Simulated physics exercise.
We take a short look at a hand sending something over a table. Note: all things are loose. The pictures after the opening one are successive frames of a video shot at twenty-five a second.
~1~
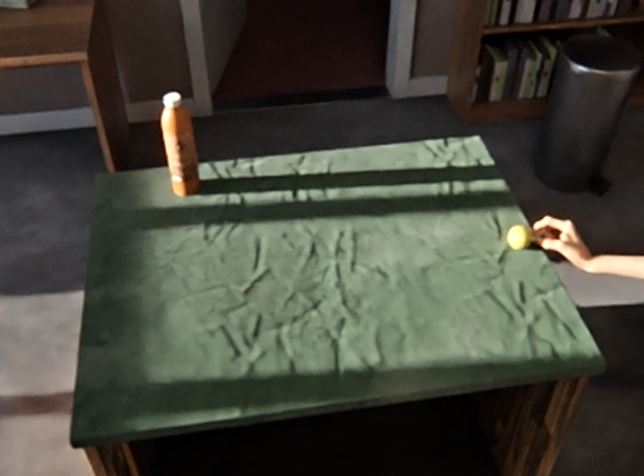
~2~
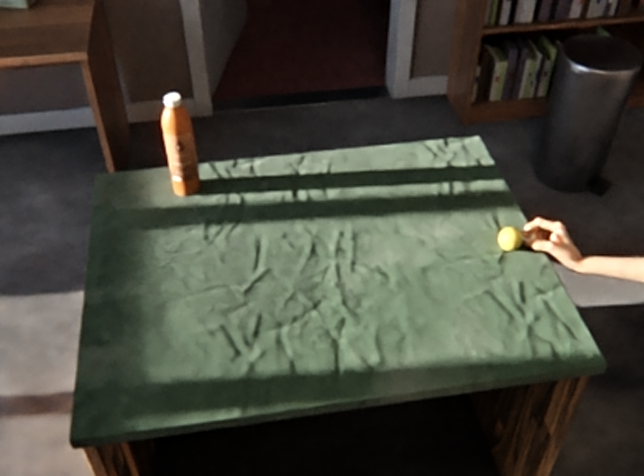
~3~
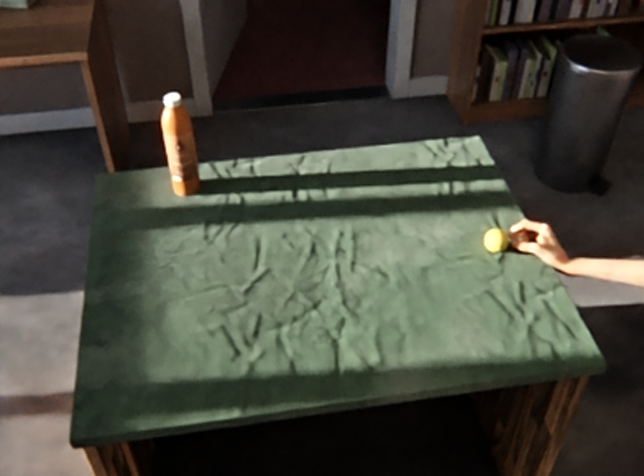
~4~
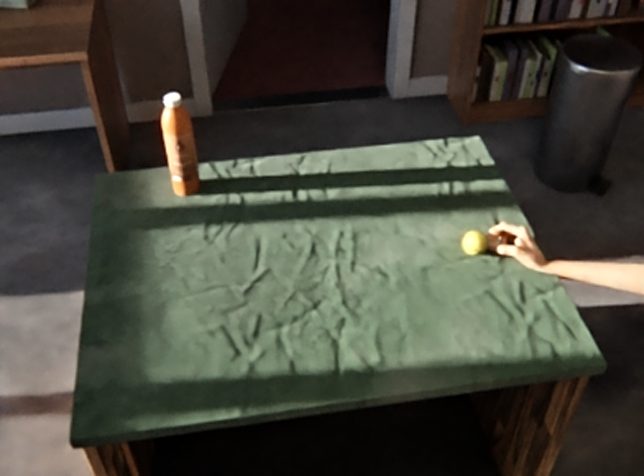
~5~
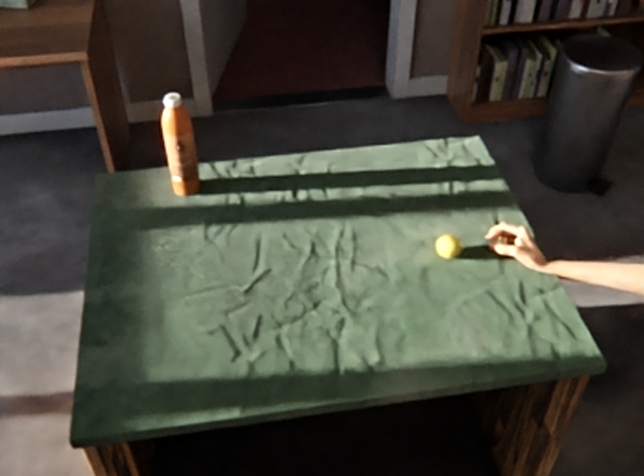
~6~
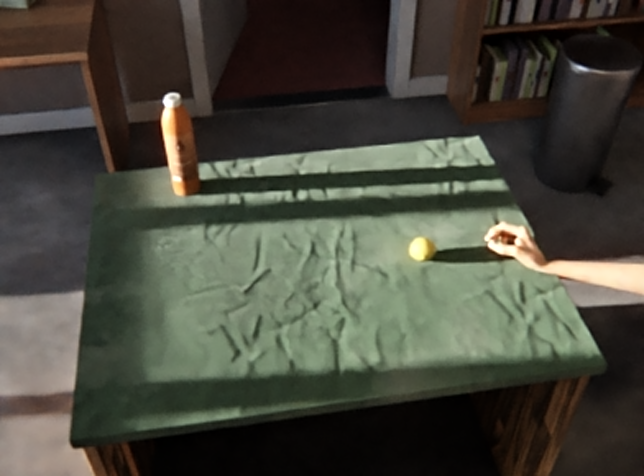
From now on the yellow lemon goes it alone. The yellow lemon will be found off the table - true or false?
True.
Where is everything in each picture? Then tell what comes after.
The first picture shows under the hand; yellow lemon (520, 238).
The second picture shows under the hand; yellow lemon (511, 239).
The third picture shows under the hand; yellow lemon (497, 240).
The fourth picture shows yellow lemon (475, 243).
The fifth picture shows yellow lemon (449, 246) moved about its own width.
The sixth picture shows yellow lemon (423, 249) moved well along.
Then, 0.20 s later than the last frame, yellow lemon moved well along near (293, 264).
Then, 0.50 s later than the last frame, yellow lemon moved well along near (96, 288).
Then, 0.70 s later than the last frame, yellow lemon now off the table.
Then, 1.00 s later than the last frame, things are still on the move.
When it is over, off the table, yellow lemon.
